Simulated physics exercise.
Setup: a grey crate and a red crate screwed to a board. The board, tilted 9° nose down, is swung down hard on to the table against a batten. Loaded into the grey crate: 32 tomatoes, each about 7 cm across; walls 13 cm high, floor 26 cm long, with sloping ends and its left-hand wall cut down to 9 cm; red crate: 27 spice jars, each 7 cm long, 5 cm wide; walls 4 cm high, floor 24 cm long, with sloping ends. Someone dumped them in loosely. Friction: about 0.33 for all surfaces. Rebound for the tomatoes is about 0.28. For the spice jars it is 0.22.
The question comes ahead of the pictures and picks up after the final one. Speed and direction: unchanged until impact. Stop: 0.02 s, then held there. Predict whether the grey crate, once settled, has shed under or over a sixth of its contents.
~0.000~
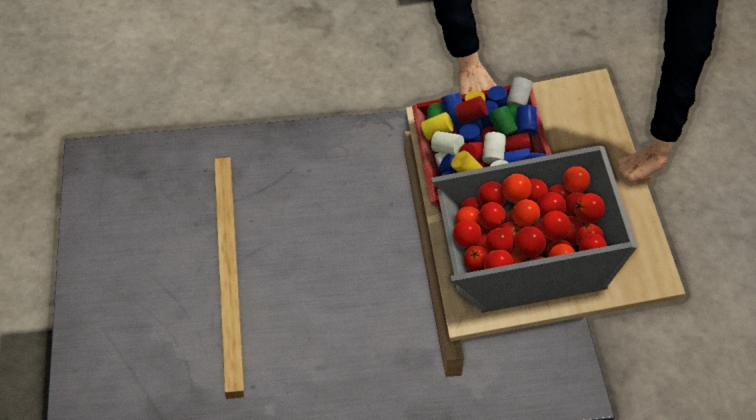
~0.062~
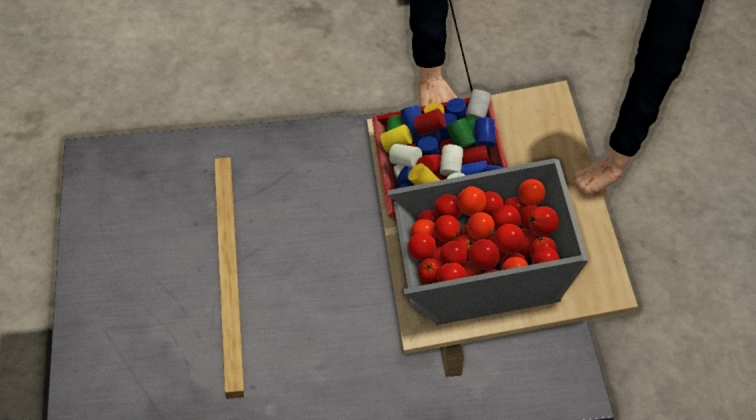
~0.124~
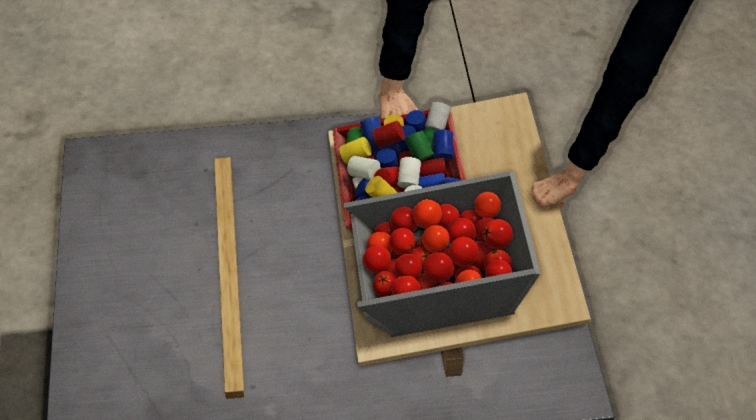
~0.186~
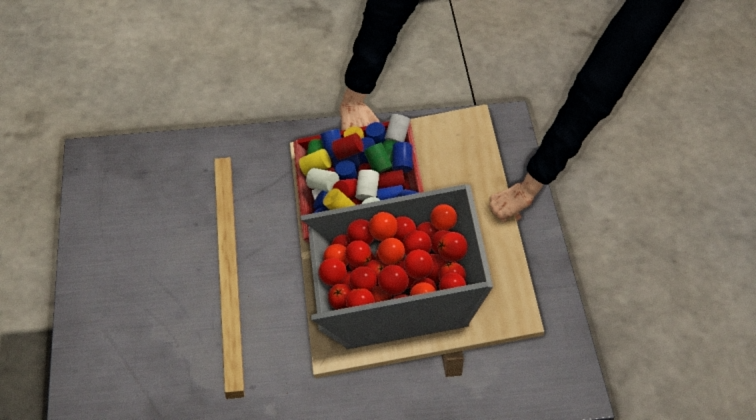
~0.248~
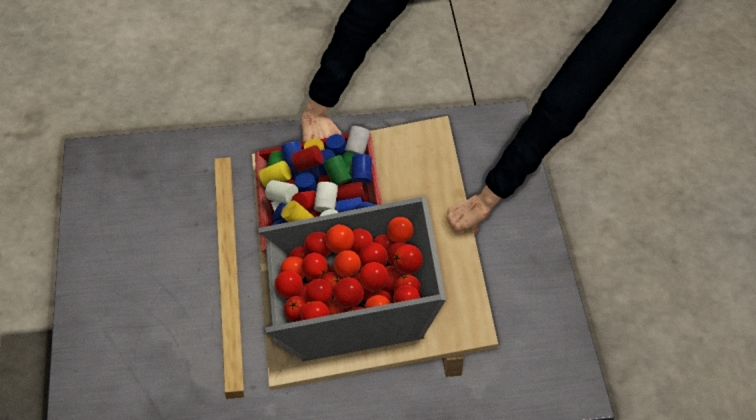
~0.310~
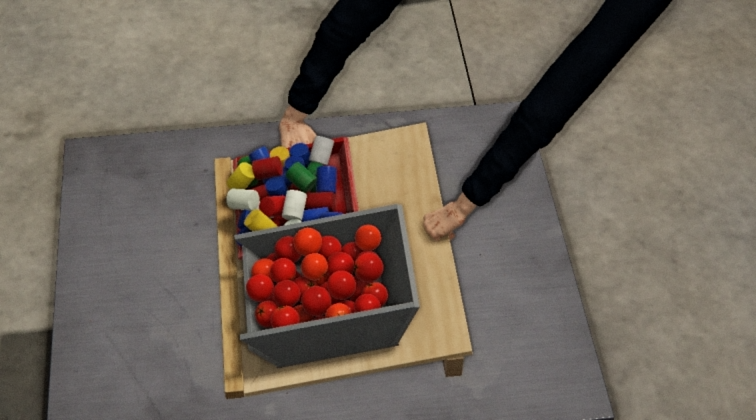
The grey crate has shed under a sixth of its contents.
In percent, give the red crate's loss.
For the red crate, 35 percent.
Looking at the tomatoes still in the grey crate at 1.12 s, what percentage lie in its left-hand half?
It works out to around 70 in a hundred.
After 0.35 s, 0 of 32 out of the grey crate and 2 of 27 out of the red crate.
After 0.47 s, 0 of 32 out of the grey crate and 4 of 27 out of the red crate.
After 0.69 s, 1 of 32 out of the grey crate and 7 of 27 out of the red crate.
When it is over (at 1.12 s), 2 of 32 out of the grey crate and 10 of 27 out of the red crate. Asked share, 2 of 32, 6 per cent.
